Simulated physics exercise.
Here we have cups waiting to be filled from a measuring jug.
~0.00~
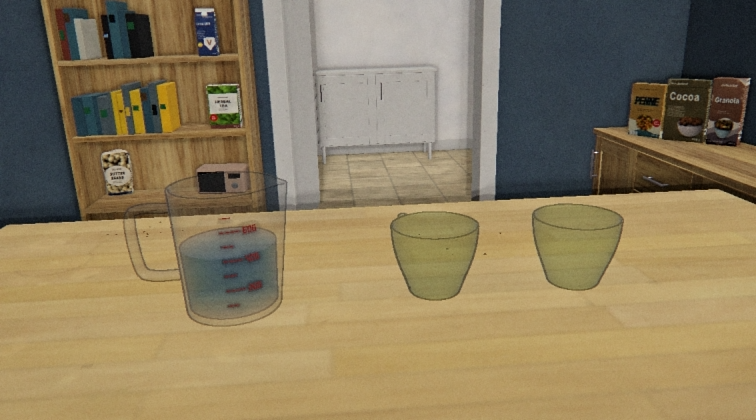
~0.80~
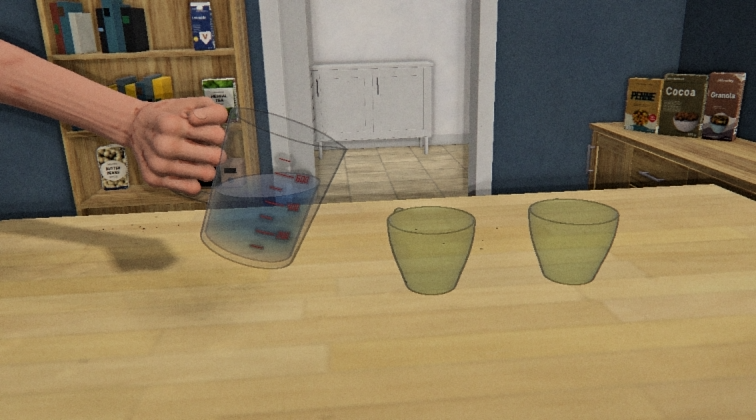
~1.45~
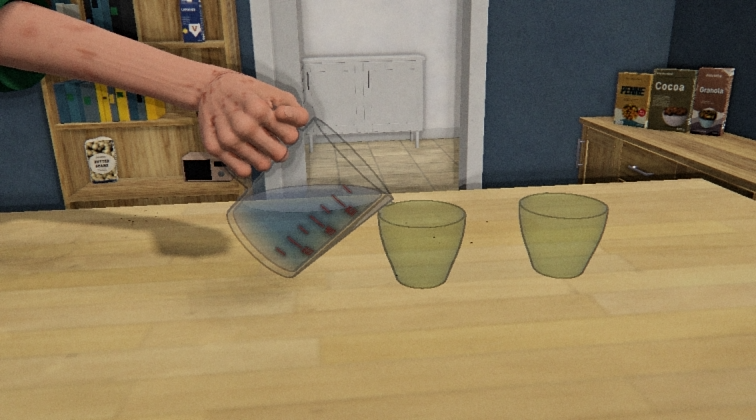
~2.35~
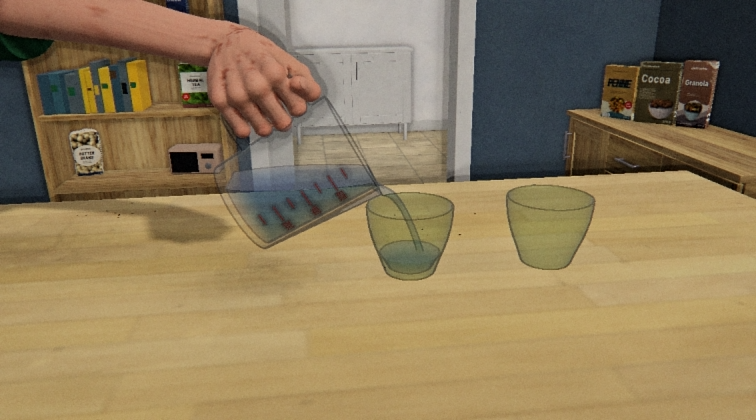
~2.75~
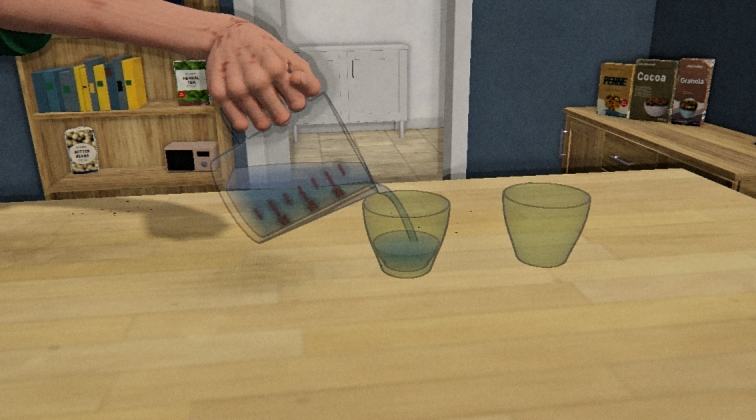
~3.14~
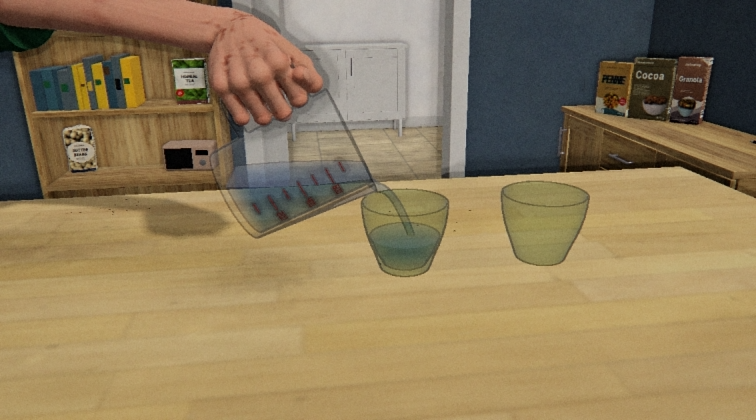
On a wooden tabletop, a hand lifts a measuring jug and pours blue liquid into the left cup.
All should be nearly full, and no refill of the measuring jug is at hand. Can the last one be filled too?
It runs short.
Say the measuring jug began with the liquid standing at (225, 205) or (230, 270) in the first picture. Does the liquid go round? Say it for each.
As listed: Enough, falls short.
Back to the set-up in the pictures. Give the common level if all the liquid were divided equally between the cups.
I make it 75 per cent.
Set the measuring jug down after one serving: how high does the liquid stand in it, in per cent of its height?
Near 20 in a hundred.
After 4.3 s, the first is about two thirds full.
After 9.9 s, the first is done and the measuring jug has about a third of its load.
After 15.6 s, the measuring jug is empty with one filled and the next at about two thirds of a serving.
